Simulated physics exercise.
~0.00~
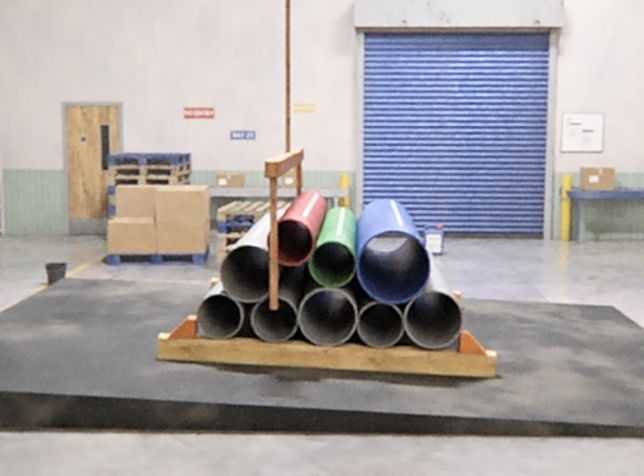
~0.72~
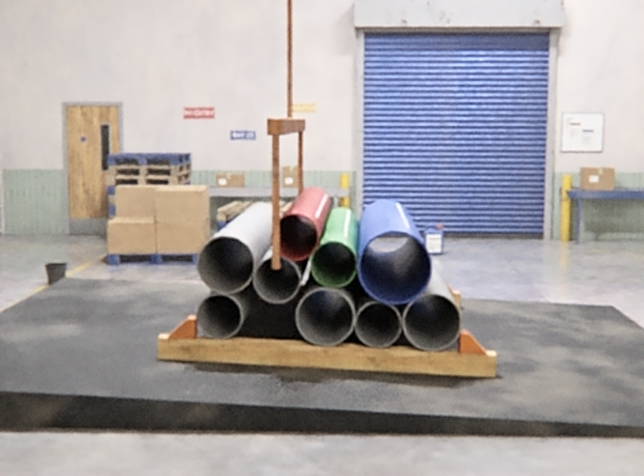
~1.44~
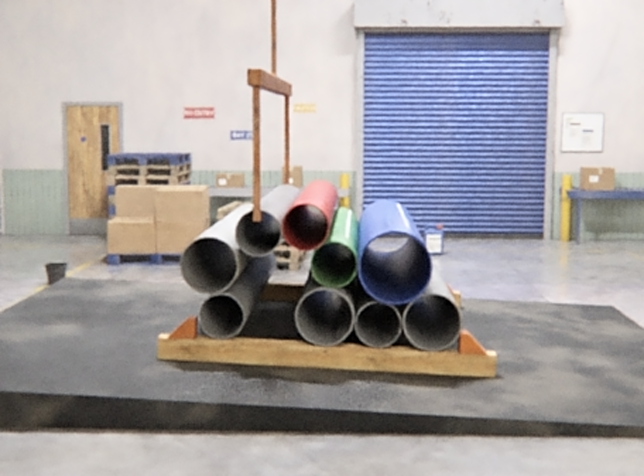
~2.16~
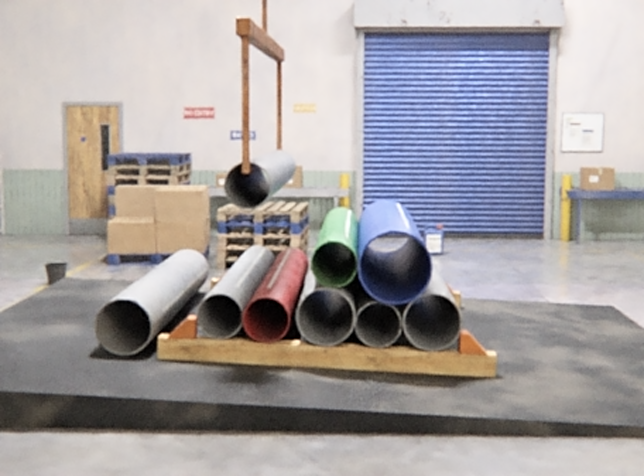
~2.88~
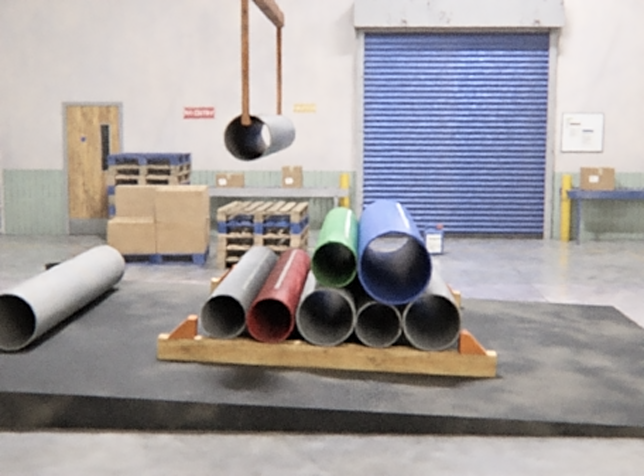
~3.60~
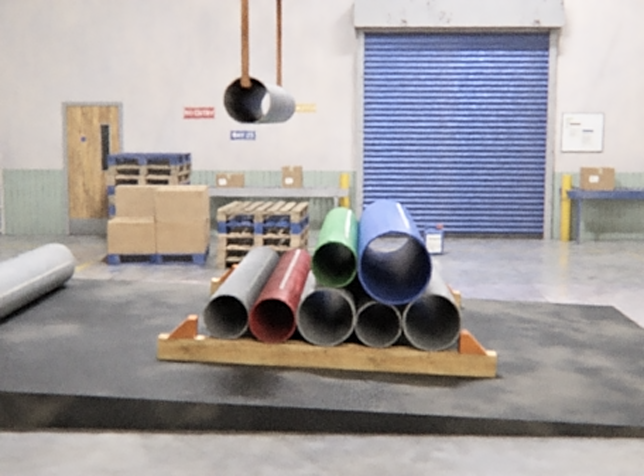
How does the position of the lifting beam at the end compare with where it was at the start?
At the start the beam is low, just above the stacked pipes. By the end it is much higher and slightly further left, up at the top of the view with only its hanging arms clearly showing.
